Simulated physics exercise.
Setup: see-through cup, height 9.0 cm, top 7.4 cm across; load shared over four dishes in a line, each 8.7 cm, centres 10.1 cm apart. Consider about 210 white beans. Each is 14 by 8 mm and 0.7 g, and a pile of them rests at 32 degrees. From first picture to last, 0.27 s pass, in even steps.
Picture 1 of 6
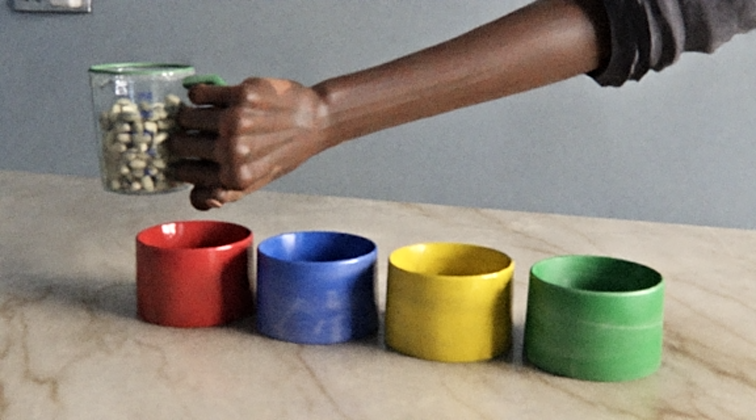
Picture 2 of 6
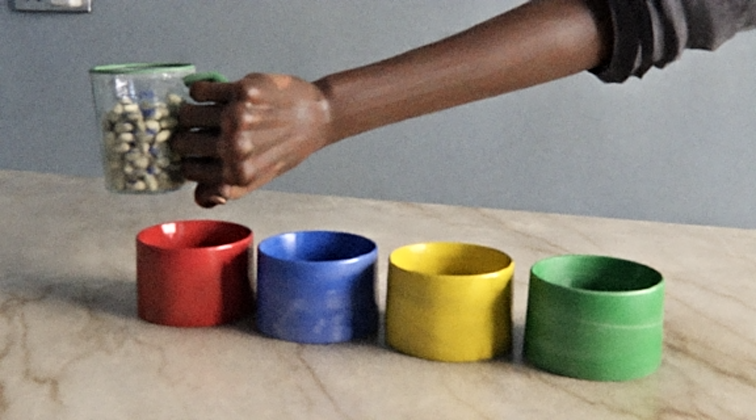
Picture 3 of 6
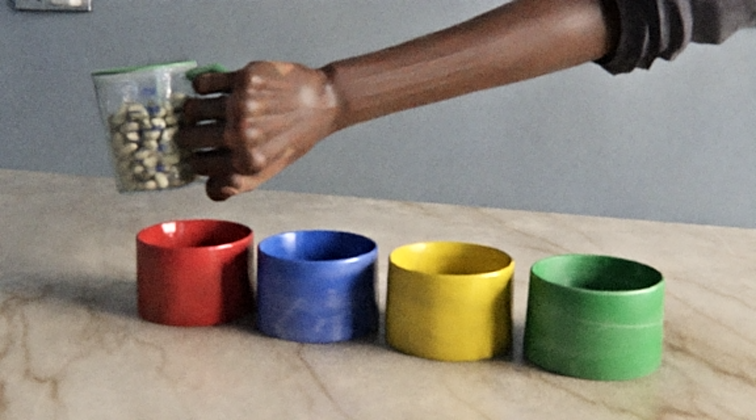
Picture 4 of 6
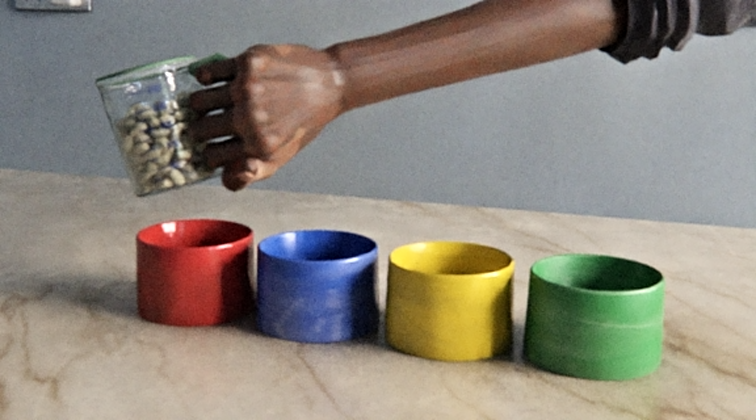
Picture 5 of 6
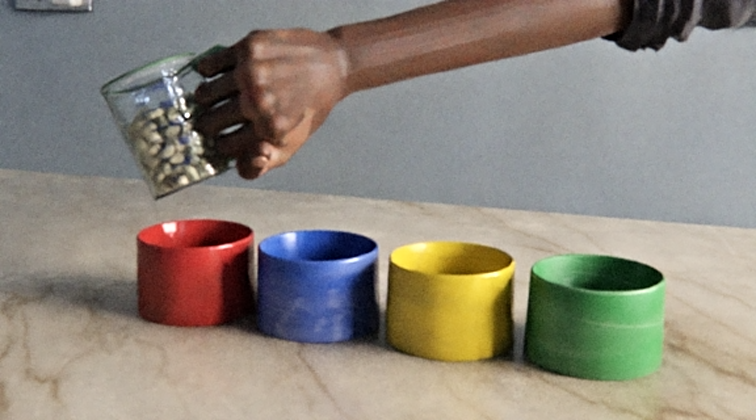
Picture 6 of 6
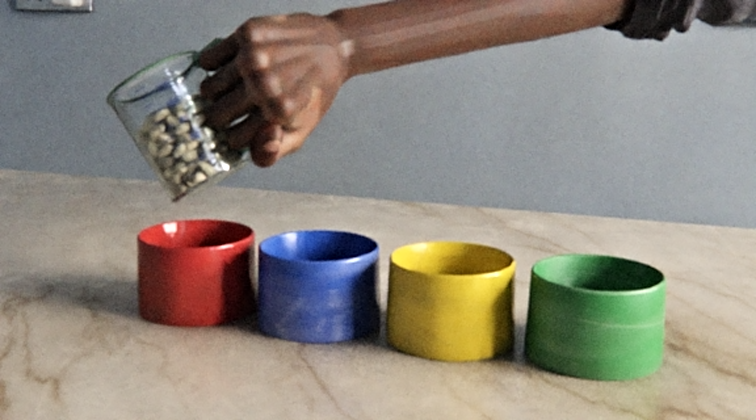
The clip opens with a hand holding a clear cup of pale beans upright above a row of red, blue, yellow and green dishes on a marbled surface. The hand gradually tilts the cup to the left while shifting it slightly right, and the beans remain inside as the dishes stay still.
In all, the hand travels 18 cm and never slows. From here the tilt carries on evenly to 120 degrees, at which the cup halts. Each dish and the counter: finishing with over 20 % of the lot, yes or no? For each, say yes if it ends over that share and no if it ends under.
Red - yes, blue - yes, green - no, yellow - no, counter - yes.
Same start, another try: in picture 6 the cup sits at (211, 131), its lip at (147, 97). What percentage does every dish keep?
Final shares - red 0 %, blue 100 %, green 0 %, yellow 0 %.
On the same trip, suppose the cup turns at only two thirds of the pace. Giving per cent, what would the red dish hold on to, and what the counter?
It would be red 0 and counter 0.
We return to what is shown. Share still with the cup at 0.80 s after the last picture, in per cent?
It comes to about 25 percent.
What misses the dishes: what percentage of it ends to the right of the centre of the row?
The answer is some 0 per cent.
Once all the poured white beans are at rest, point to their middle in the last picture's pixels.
Once everything settles, the centre is around (263, 302).
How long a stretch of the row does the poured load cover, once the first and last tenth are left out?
I'd put it near 13 cm.
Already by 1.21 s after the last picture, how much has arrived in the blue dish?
Close to 40 percent of the load.
Then, 0.48 s after the last picture, tilt 103 degrees; cup holds 95 %, red 5 %.
Then, 0.80 s after the last picture, tilt 120 degrees; cup holds 25 %, red 30 %, blue 15 %.
Then, 1.21 s after the last picture, tilt 120 degrees; cup holds 0 %, red 30 %, blue 40 %.
In the end, red 30 %, blue 40 %, green 0 %, yellow 0 %, counter 30 %.
